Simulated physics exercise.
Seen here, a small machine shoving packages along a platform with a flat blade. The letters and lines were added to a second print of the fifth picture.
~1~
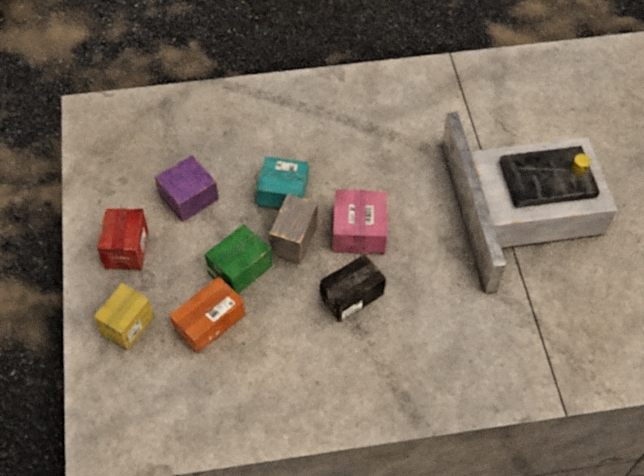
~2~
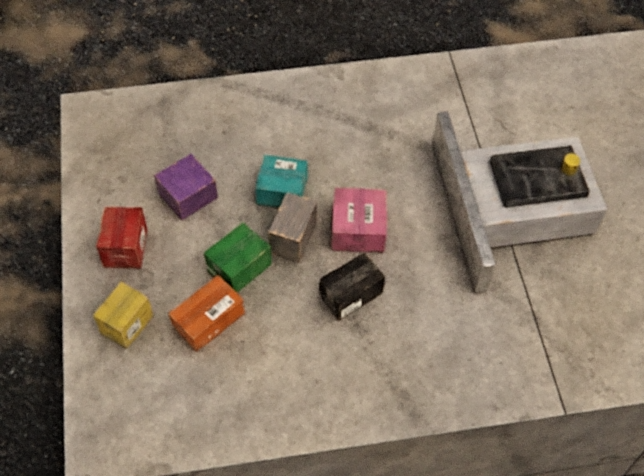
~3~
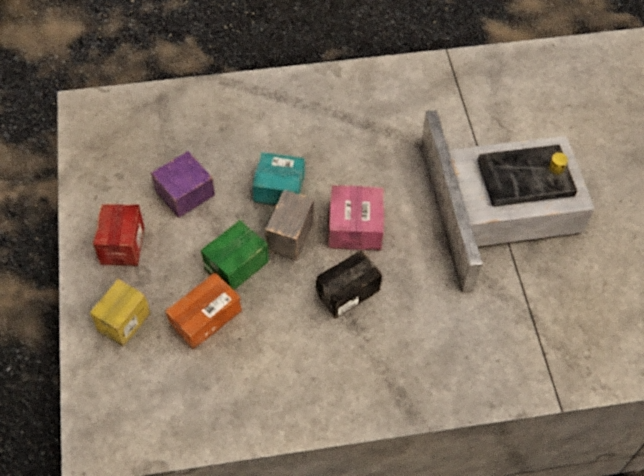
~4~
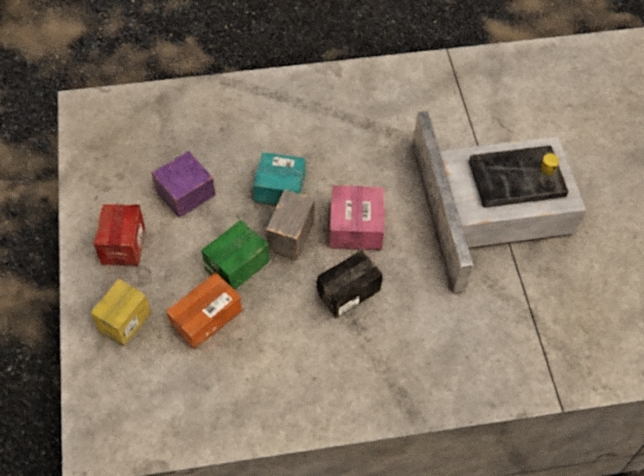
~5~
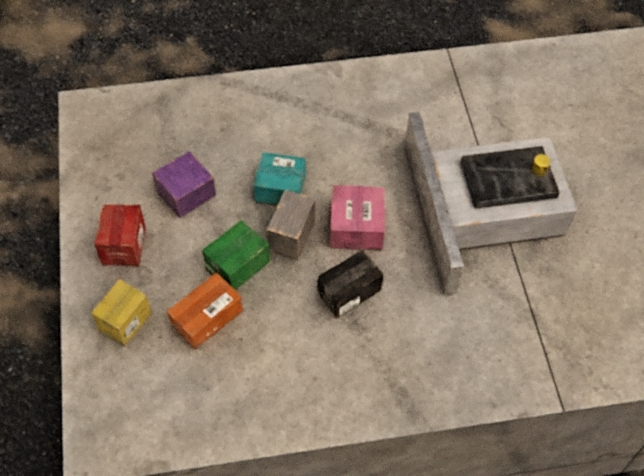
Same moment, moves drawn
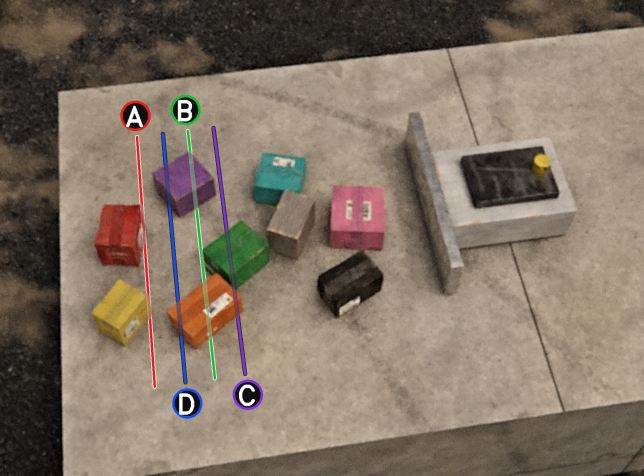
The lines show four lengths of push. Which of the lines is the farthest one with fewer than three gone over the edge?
Up to line A.
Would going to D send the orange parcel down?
No.
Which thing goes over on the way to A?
The red parcel.
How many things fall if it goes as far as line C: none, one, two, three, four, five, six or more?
By then, none.
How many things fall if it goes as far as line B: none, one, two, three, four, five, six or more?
The count is none.
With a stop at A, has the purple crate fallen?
No.
On the marked copy, A at (145, 251); B at (200, 244); C at (228, 241); D at (173, 248).
With A. Early on, robot (402, 189); orange parcel (198, 318); green box (218, 261).
Further on, robot (298, 202); red parcel (112, 235); green box (151, 270).
At the end, robot (216, 212); red parcel over the edge; green box (66, 281); one fallen.
As for the rest, B is within the limit but short; C is within the limit but short; D is within the limit but short.
